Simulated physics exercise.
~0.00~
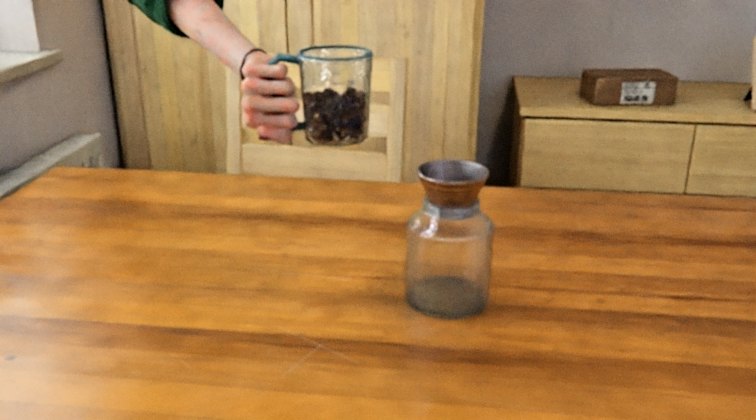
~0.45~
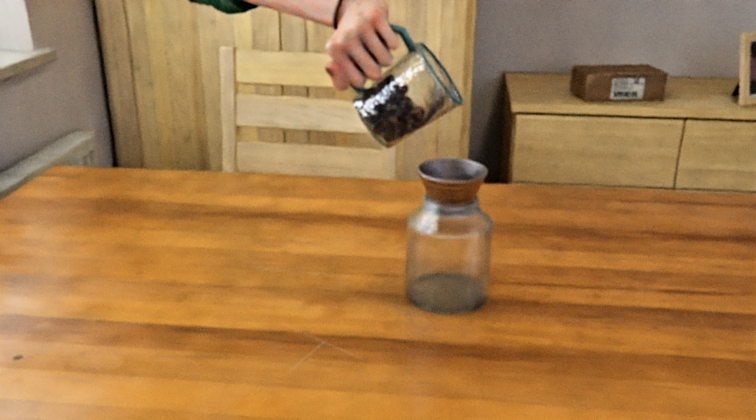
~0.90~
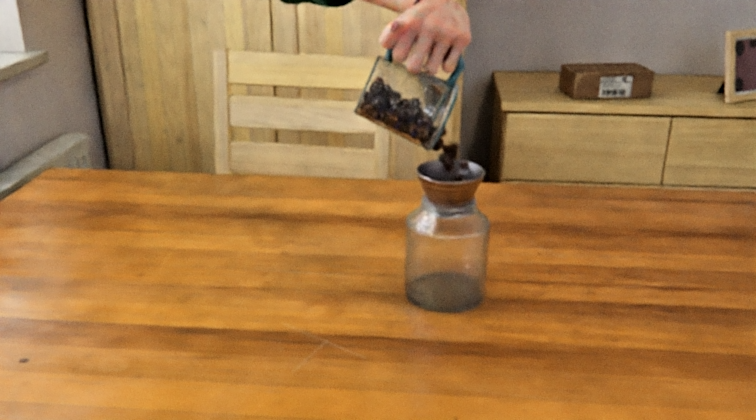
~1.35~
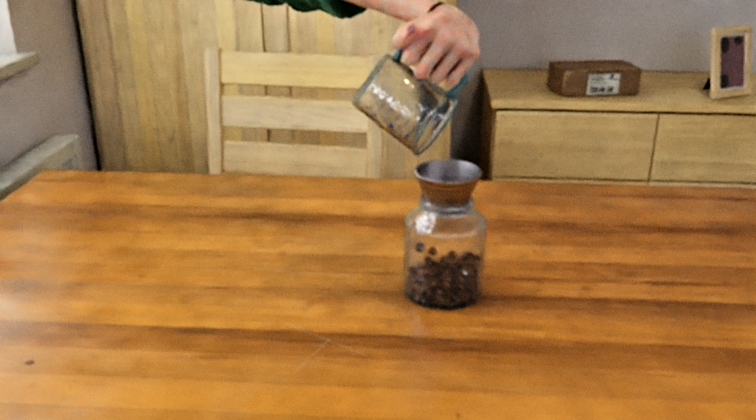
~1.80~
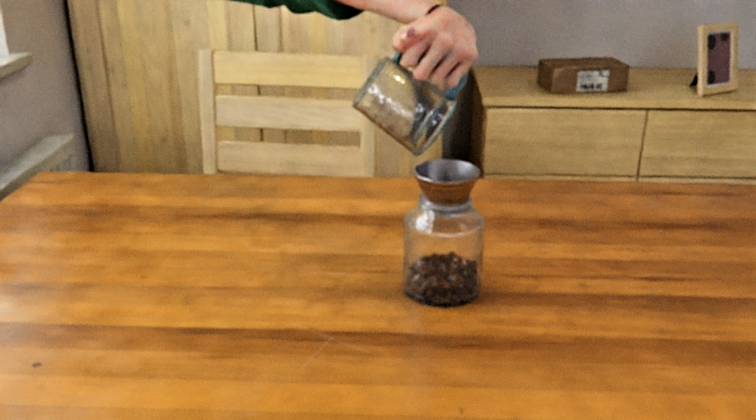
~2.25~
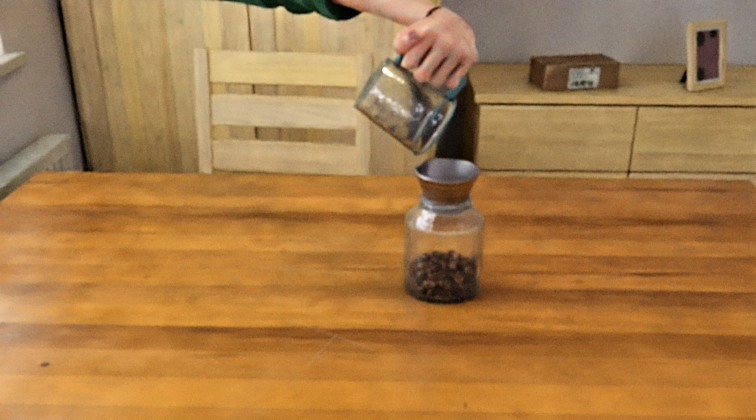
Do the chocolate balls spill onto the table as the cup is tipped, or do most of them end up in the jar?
Most of the chocolate balls end up in the jar, with hardly any spilt outside or left in the cup or funnel.
